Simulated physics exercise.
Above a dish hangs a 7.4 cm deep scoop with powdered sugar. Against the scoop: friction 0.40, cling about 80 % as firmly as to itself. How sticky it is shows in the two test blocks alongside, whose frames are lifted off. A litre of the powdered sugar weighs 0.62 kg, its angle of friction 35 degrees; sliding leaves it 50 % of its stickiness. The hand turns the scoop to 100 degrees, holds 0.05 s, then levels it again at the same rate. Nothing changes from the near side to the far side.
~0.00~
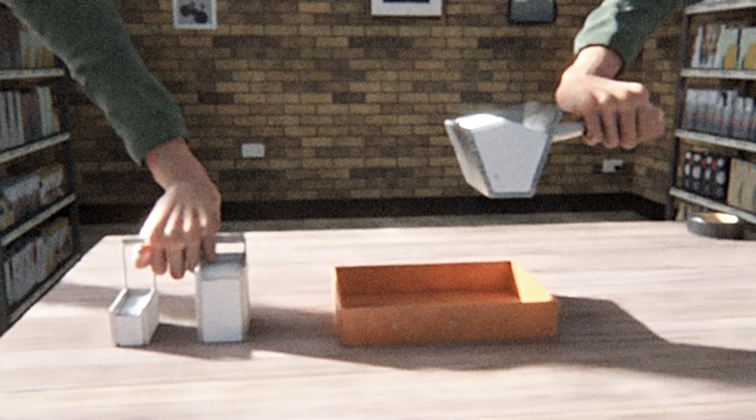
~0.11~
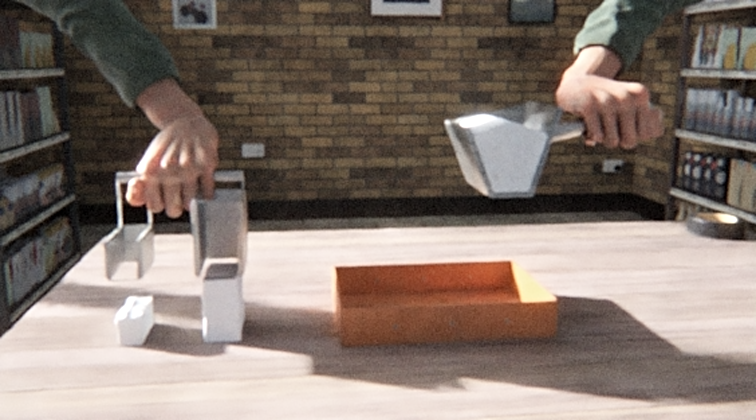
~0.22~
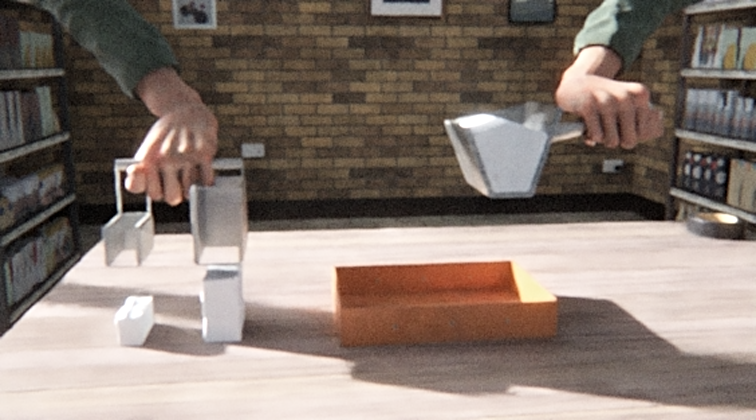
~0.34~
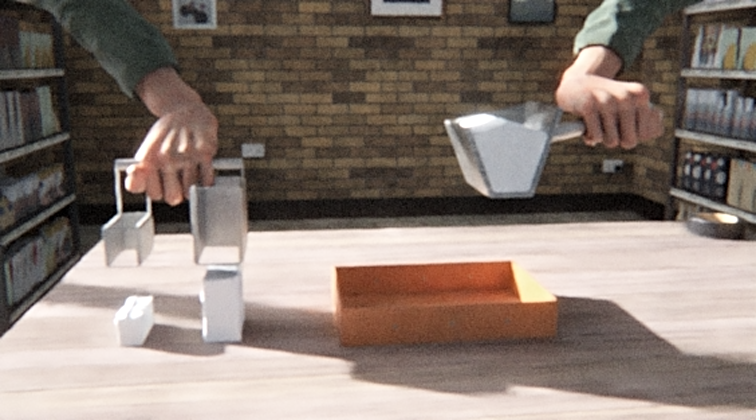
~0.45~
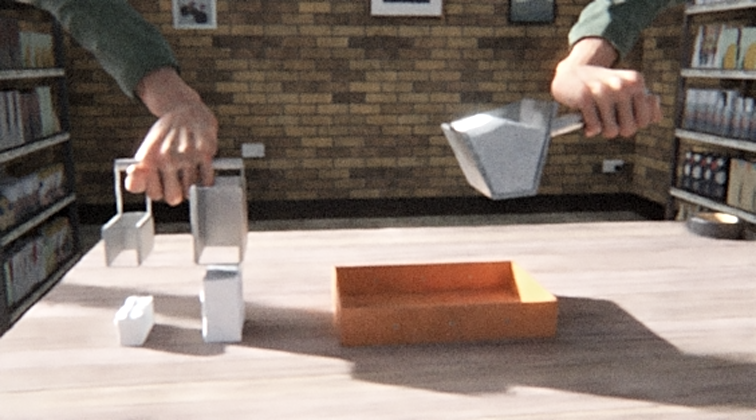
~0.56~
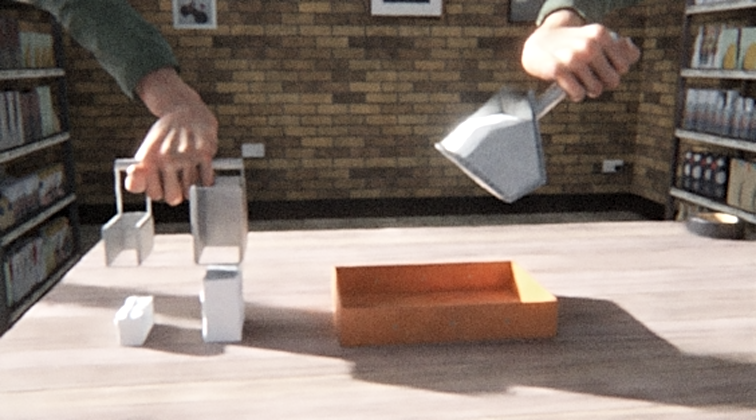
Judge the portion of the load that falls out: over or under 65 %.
It comes out under 65 %.
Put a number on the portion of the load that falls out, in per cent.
Some 55 per cent.
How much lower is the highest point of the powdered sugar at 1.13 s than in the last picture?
About 2.5 cm.
After 0.82 s, the scoop is at 92 degrees and 0 % has left it.
After 1.13 s, the scoop is at 80 degrees and 51 % has left it.
After 1.43 s, the scoop is at 7 degrees and 55 % has left it.
After 1.74 s, the scoop is at 0 degrees and 55 % has left it.
After 1.85 s, at the end, the scoop is at 0 degrees and 55 % has left it.
